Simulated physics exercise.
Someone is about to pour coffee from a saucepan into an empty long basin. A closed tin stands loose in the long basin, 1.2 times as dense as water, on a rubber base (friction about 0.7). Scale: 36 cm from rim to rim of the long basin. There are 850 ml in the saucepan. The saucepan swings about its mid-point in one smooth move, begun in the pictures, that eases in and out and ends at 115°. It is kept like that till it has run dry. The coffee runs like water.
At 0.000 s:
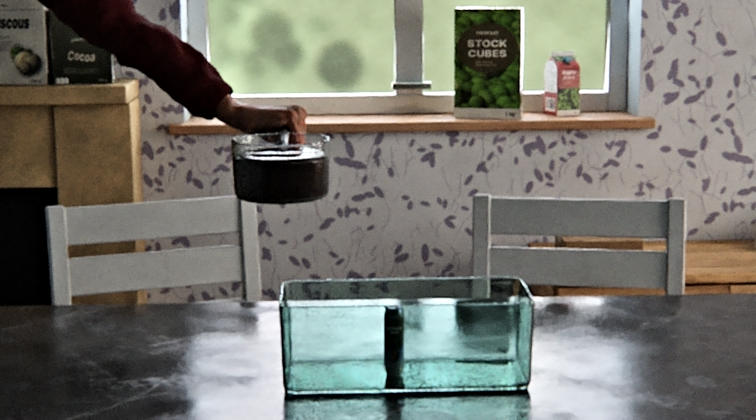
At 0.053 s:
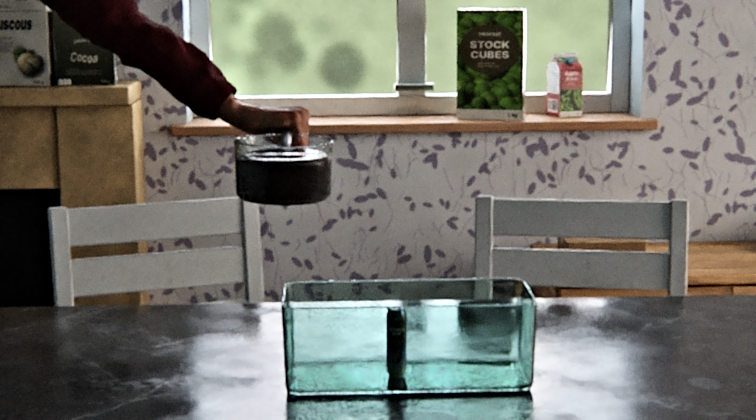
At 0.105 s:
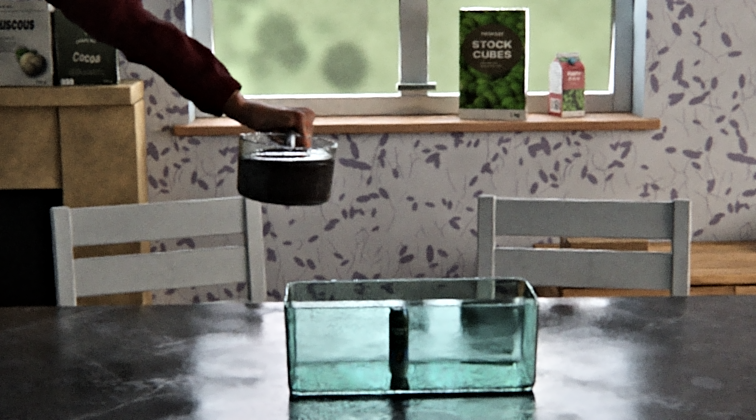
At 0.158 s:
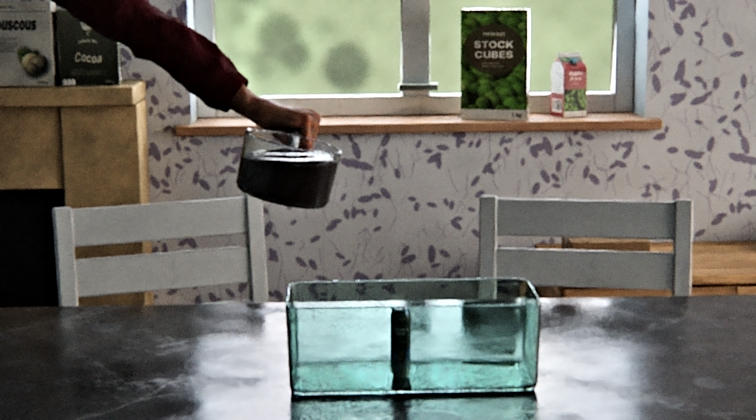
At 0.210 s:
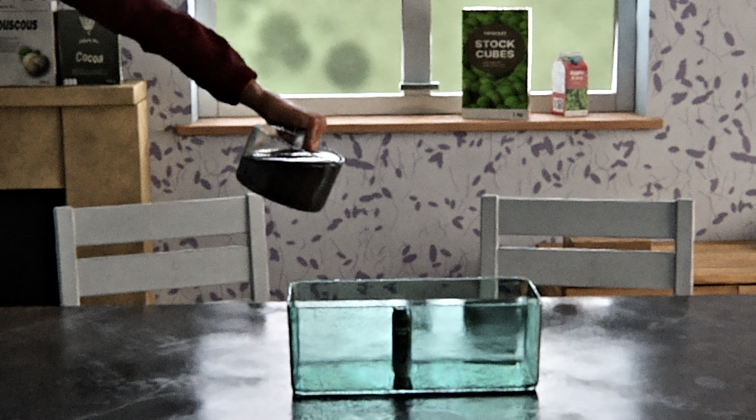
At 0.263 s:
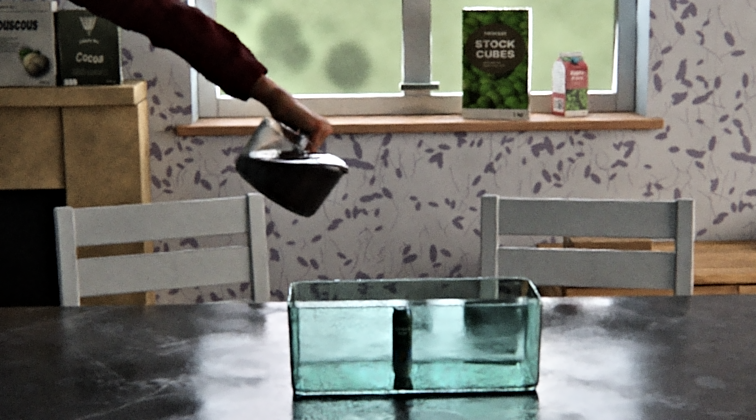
To begin with, a hand in a dark red sleeve holds a clear saucepan of dark liquid nearly level, above and to the left of an empty green glass basin on a dark table. The hand then tilts the saucepan steadily down to the right, and the liquid shifts to its right rim.
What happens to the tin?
It goes over.
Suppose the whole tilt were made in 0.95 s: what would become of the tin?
Then it falls.
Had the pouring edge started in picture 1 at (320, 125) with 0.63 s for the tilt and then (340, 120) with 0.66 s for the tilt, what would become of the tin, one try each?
First it topples; then it goes over.
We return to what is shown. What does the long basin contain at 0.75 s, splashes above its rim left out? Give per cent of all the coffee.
Some 86 per cent.
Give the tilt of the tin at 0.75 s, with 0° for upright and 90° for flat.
Near 0° from upright.
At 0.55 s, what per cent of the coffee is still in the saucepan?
Near 28 in a hundred.
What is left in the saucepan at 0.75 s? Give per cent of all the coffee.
About 4 per cent.
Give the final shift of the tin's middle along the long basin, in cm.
Some 9.5 cm.
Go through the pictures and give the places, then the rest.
In the first frame, it leans 0°; its right rim is at (329, 140); the coffee meets the walls at (235, 155) and (327, 153); the long basin's rim runs from (281, 295) to (527, 291); the tin's top is at (394, 310).
In the second frame, it leans 2°; its right rim is at (332, 143); the coffee meets the walls at (237, 155) and (330, 155).
In the third frame, it leans 6°; its right rim is at (336, 147); the coffee meets the walls at (241, 155) and (333, 156).
In the fourth frame, it leans 13°; its right rim is at (340, 153); the coffee meets the walls at (243, 155) and (337, 157).
In the fifth frame, it leans 23°; its right rim is at (343, 162); the coffee meets the walls at (243, 157) and (341, 158).
In the sixth frame, it leans 35°; its right rim is at (343, 173); the coffee meets the walls at (243, 155) and (344, 168); 2 per cent is over the edge.
Then, 0.55 s in, the tilt is 101° and 29 per cent is still to pour; the tin stands where it began.
Then, 0.75 s in, the tilt is 115° and 4 per cent is still to pour; the tin stands 2 cm from where it began.
Then, 0.97 s in, the tilt is 115° and 0 per cent is still to pour; the tin lies on its side.
Then, 1.21 s in, the tilt is 115° and 0 per cent is still to pour; the tin lies on its side.
Finally, the tin lies on its side.
